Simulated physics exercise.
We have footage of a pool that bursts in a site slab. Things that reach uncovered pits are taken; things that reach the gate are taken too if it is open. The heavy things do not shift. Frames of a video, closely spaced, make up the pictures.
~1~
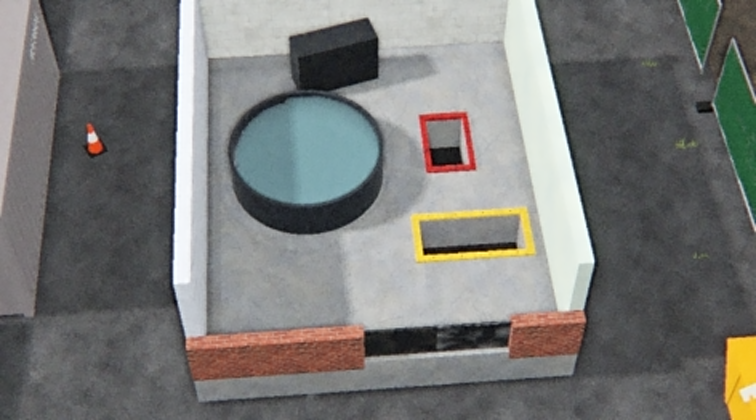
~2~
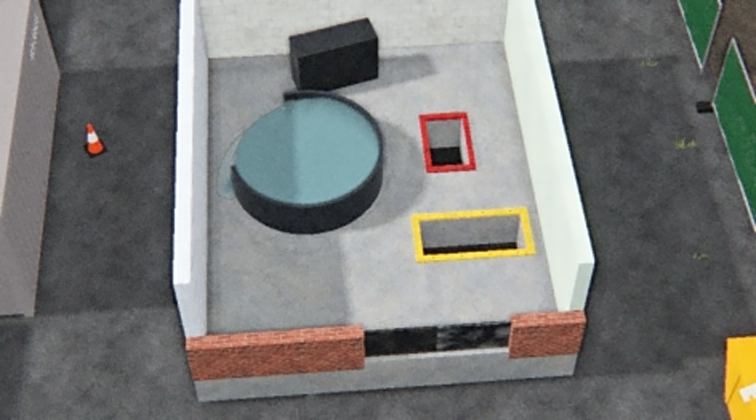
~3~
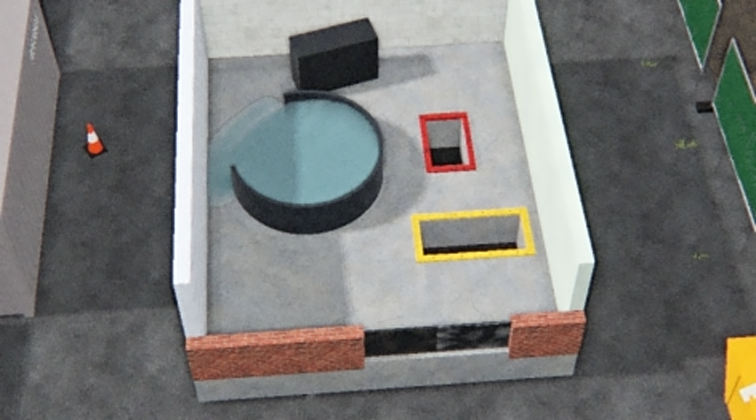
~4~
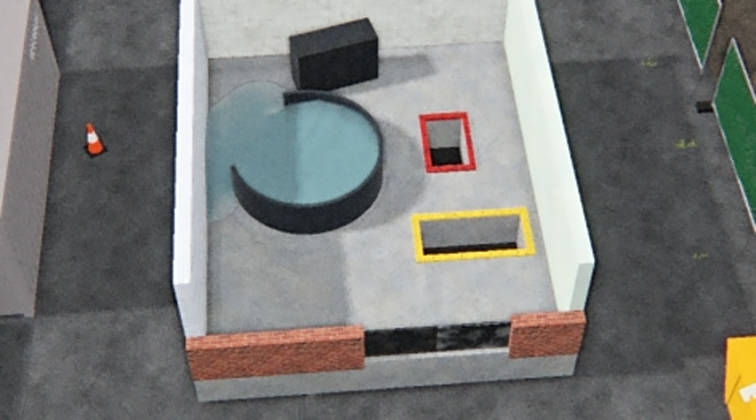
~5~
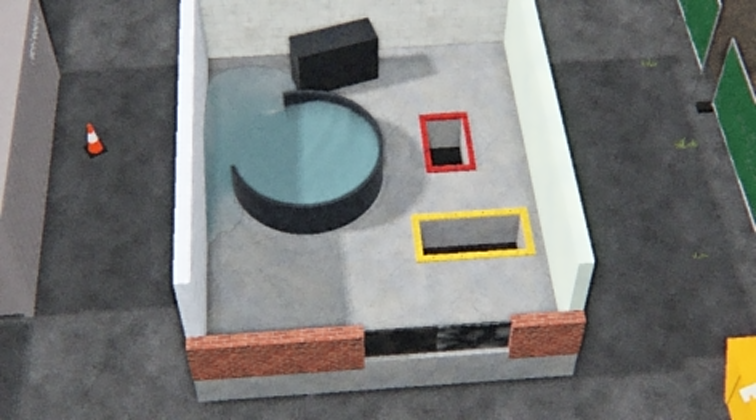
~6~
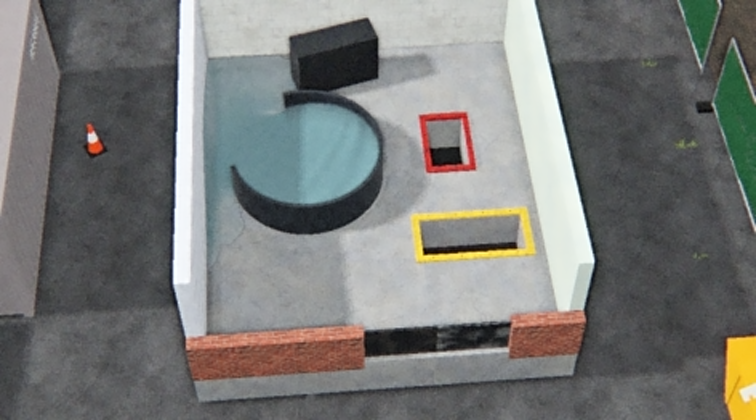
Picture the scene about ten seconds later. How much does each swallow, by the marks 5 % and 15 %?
Outcome: The gate carries off beneath five per cent; the yellow pit carries off five to fifteen per cent; the red pit carries off beneath five per cent.
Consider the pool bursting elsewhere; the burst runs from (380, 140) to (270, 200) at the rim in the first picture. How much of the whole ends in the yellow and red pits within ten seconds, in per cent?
The yellow pit takes 40 per cent and the red pit 2 per cent.
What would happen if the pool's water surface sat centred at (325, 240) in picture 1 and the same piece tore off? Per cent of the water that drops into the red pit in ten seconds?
Red: About 6 %.
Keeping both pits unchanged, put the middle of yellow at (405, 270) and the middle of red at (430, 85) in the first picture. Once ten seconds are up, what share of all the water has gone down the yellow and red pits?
The yellow pit takes 2 per cent, and the red pit takes 10 per cent.
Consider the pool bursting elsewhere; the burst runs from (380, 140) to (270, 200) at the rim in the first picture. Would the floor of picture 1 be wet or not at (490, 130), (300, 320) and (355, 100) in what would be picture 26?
The first would be drenched, the second drenched and the third still unwetted.
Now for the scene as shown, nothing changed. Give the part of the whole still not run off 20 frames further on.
Estimate: Near 100 %.
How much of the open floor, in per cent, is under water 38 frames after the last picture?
That should be about 90 %.
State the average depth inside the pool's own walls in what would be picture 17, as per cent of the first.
Roughly 46 percent.
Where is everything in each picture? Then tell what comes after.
Still water in the round pool at (306, 149), in the first picture.
Water pours out at (244, 144) and has run to (235, 196), in the second picture.
Water pours out at (244, 144) and has run to (208, 203), in the third picture.
The front is at (208, 222), out from the gap at (244, 146), in the fourth picture.
Water pours out at (244, 146) and has run to (208, 240), in the fifth picture.
Water pours out at (244, 146) and has run to (208, 262), in the sixth picture.
A moment on, water covers 25 % of the floor; the gate 0 %, the yellow pit 0 %, the red pit 0 %.
Next, water covers 35 % of the floor; the gate 0 %, the yellow pit 0 %, the red pit 0 %.
Then, water covers 60 % of the floor; the gate 0 %, the yellow pit 0 %, the red pit 0 %.
Later, water covers 90 % of the floor; the gate 0 %, the yellow pit 3 %, the red pit 1 %.
In the end, water covers 100 % of the floor; the gate 0 %, the yellow pit 9 %, the red pit 2 %.
